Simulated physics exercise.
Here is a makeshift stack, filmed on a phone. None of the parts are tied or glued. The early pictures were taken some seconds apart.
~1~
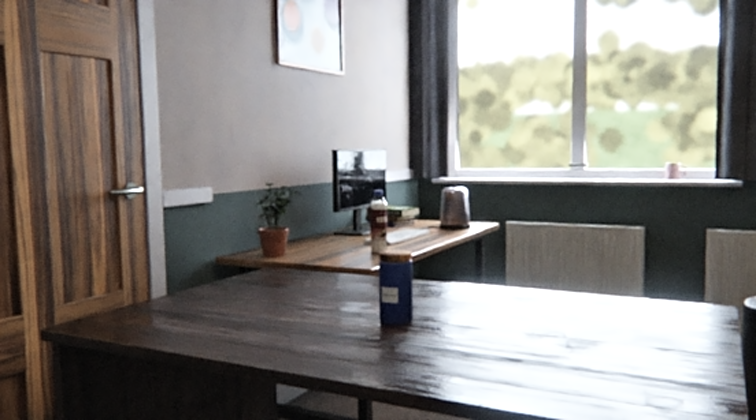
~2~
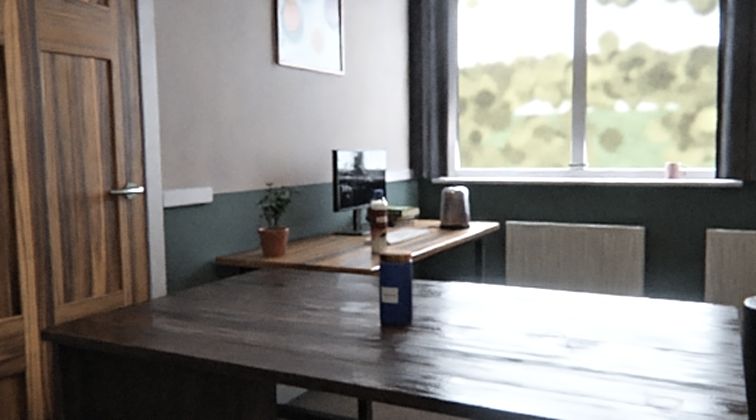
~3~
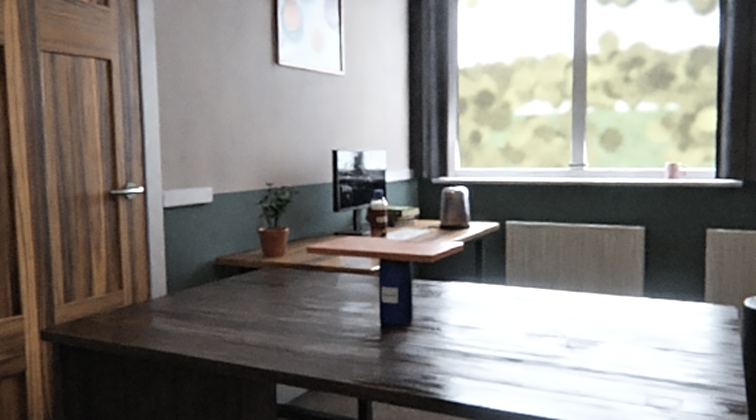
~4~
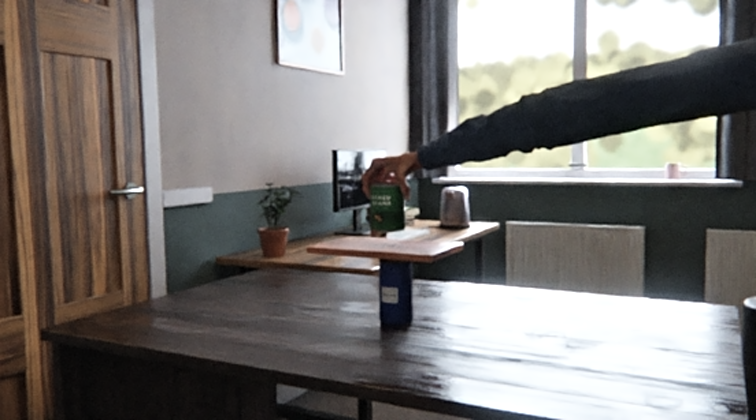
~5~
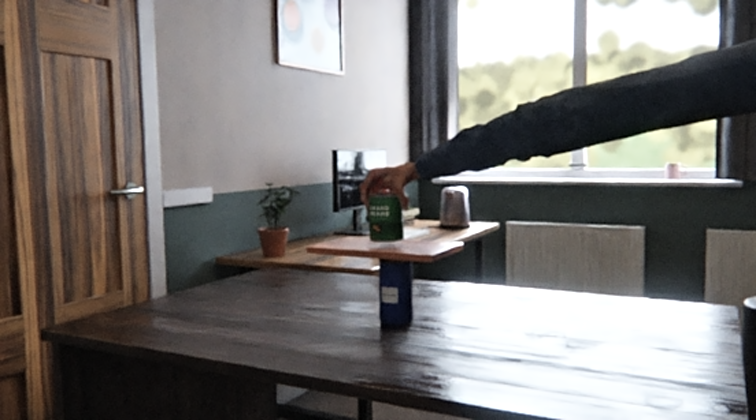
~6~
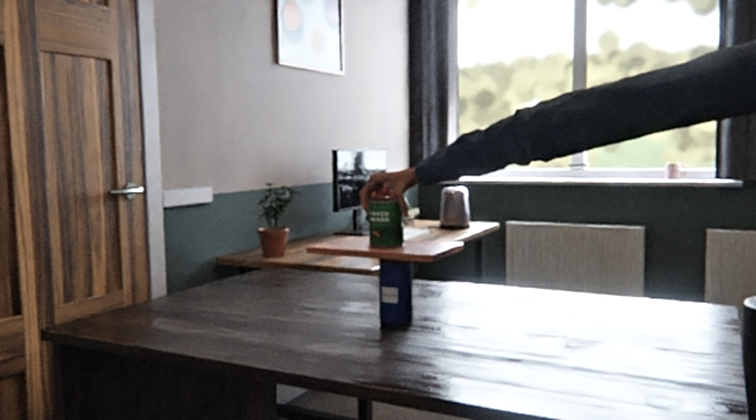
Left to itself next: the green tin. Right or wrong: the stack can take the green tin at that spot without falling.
Right.
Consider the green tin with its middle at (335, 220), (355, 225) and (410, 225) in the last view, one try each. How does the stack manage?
In the first case it loses its balance; in the second case it comes apart; in the third case it stays up.
Then, 0.20 s after the last picture, nothing has stirred.
Then, 0.40 s after the last picture, green tin resting near (386, 223).
At rest, all 3 in place. Seen from the same camera at the end, green tin near (386, 223). The stack holds.
